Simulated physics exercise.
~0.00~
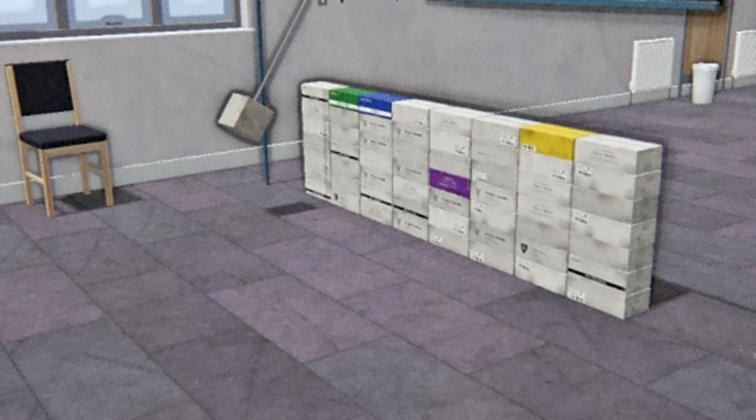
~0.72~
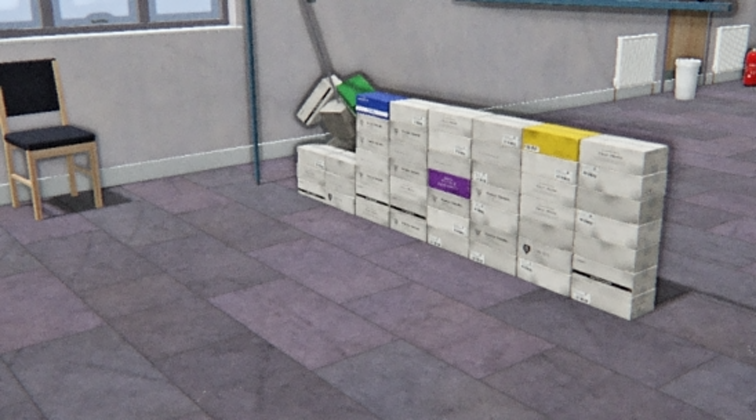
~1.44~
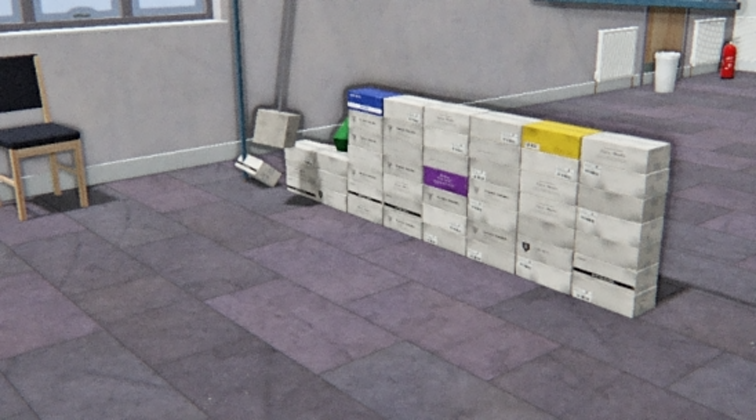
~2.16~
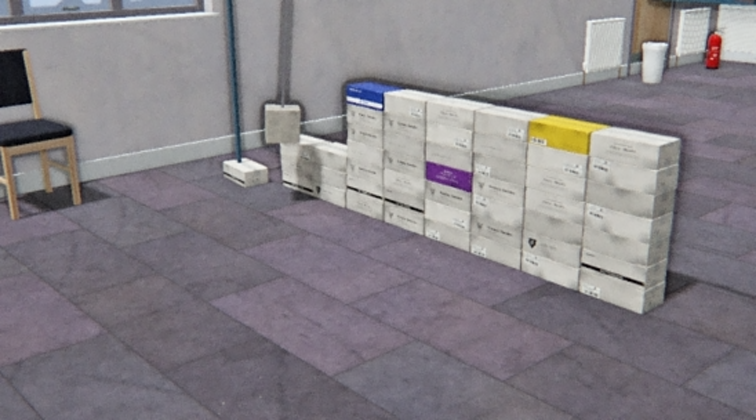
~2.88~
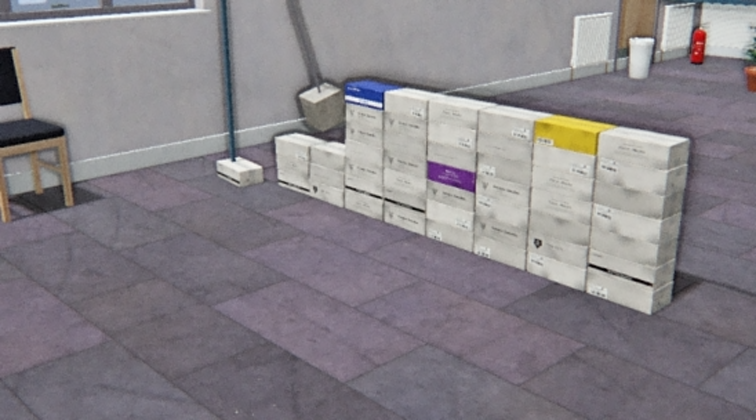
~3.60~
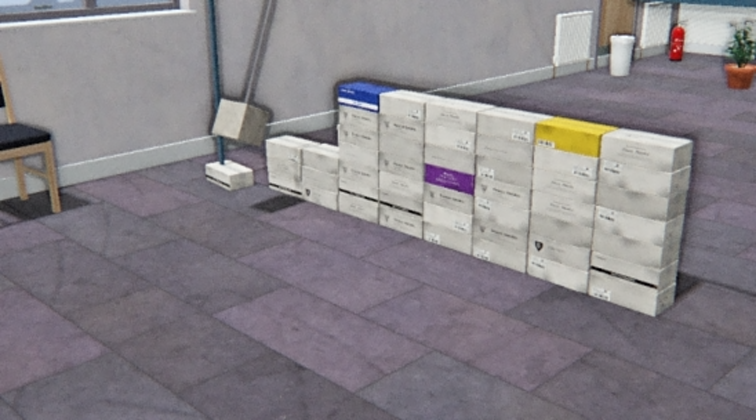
In a grey-walled room with purplish floor tiles, seen from slightly above as the view drifts gently sideways, a free-standing wall of white boxes stretches across the floor. Green and blue boxes sit along the top near the left, a yellow one on top toward the right, and a purple one midway down. A pale block hanging on a line swings right into the left end, tipping the green box and knocking white boxes loose. The green box drops behind the wall while the block swings back and forth. Finally, the left end stands low, with blue, purple and yellow still in place.
